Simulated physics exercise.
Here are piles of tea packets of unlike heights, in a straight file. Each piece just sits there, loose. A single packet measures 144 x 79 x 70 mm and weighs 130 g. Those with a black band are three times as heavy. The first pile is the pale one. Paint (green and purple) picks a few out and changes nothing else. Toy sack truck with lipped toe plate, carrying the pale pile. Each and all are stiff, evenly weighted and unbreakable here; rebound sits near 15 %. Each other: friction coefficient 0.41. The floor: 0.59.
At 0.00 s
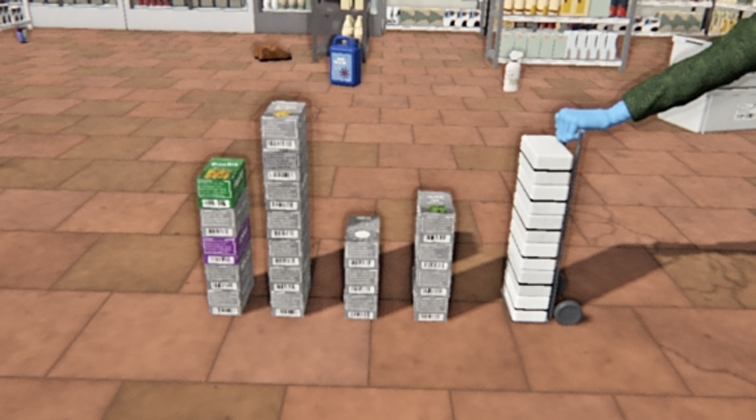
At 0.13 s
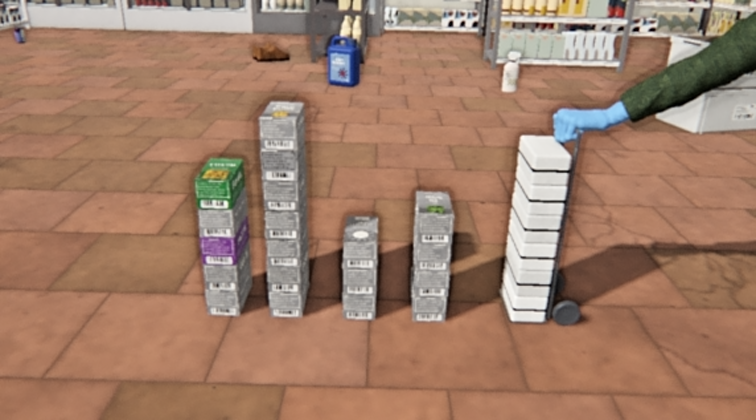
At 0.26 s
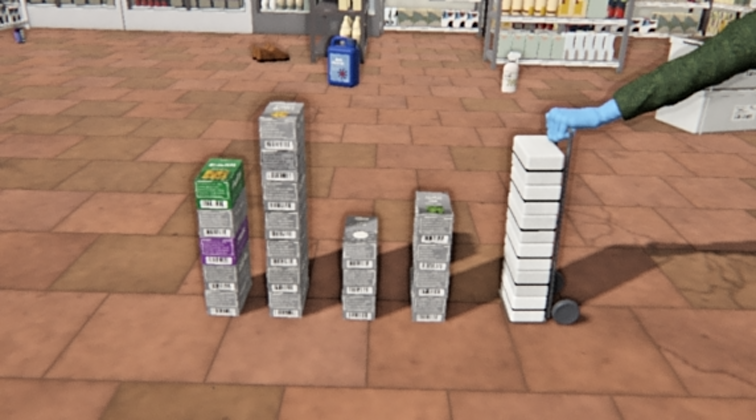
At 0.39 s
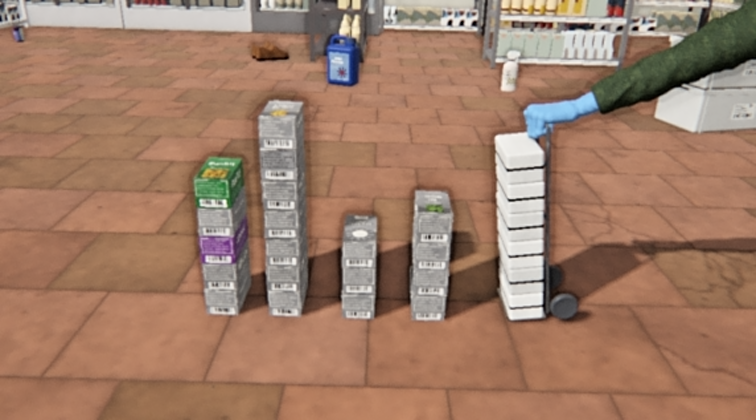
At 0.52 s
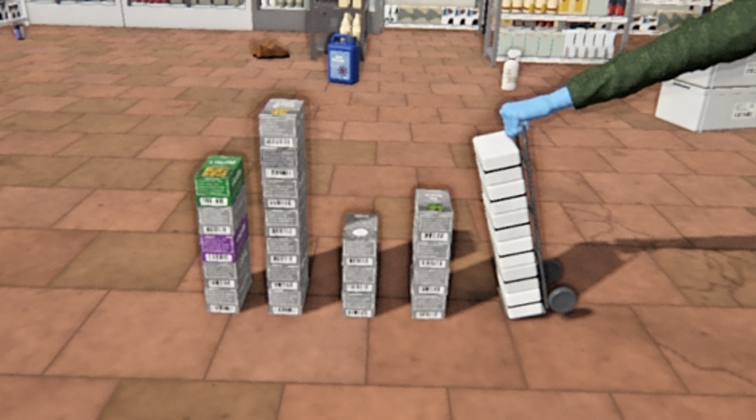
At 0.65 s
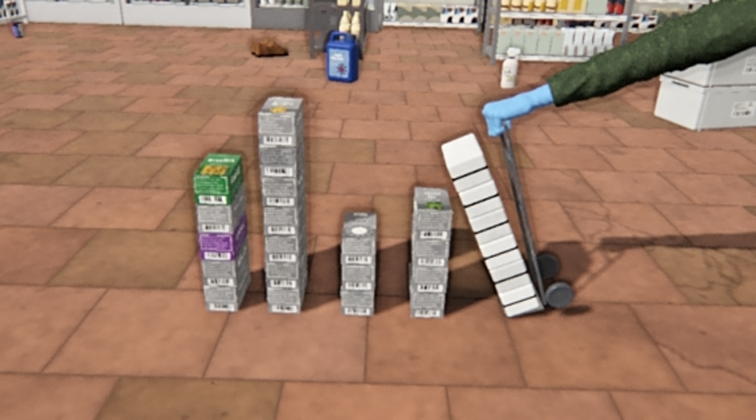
A blue-gloved hand in a dark green sleeve pushes the top of a small sack truck leftward, gradually tilting it and its white stack toward four standing piles. Those grey piles of unequal height, the leftmost with green and purple packets, stay still in a row. The slightly raised view shows a reddish tiled shop floor, with shelves and a blue container behind.
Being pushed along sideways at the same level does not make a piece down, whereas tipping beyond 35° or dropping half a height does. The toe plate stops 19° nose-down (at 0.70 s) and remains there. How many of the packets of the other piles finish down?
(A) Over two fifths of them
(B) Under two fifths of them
The answer is A.
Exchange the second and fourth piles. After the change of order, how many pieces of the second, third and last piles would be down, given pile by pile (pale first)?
Down per pile: Second 5, third 2, last 4.
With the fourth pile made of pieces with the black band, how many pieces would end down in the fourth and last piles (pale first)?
You'd get fourth 7 and last 5.
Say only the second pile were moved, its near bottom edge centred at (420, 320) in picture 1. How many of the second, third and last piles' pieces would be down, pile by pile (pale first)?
Pile tally - second: 2, third: 1, last: 5.
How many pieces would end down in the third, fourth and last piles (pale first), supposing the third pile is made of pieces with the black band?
In that case the third pile has 3 down, the fourth 6, the last 4.
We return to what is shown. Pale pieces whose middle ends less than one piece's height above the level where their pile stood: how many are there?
The count is 2.
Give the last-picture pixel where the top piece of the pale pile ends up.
In the last view it ends up close to (253, 232).
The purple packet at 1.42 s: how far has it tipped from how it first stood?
Its tilt comes to about 30° at that moment.
Around 0.92 s, 6 of the pale pile down; none of the 19 other packets down, 7 disturbed.
Around 1.42 s, 6 of the pale pile down; 9 of the 19 other packets down; green packet tipped 31°, 28 mm lower; purple packet tipped 31°.
Finally (2.5 s), 6 of the pale pile down; 16 of the 19 other packets down; purple packet on its side; green packet on its side. That is 84 per cent. Seen by the last camera, middles, purple packet near (127, 279), green packet near (37, 279).
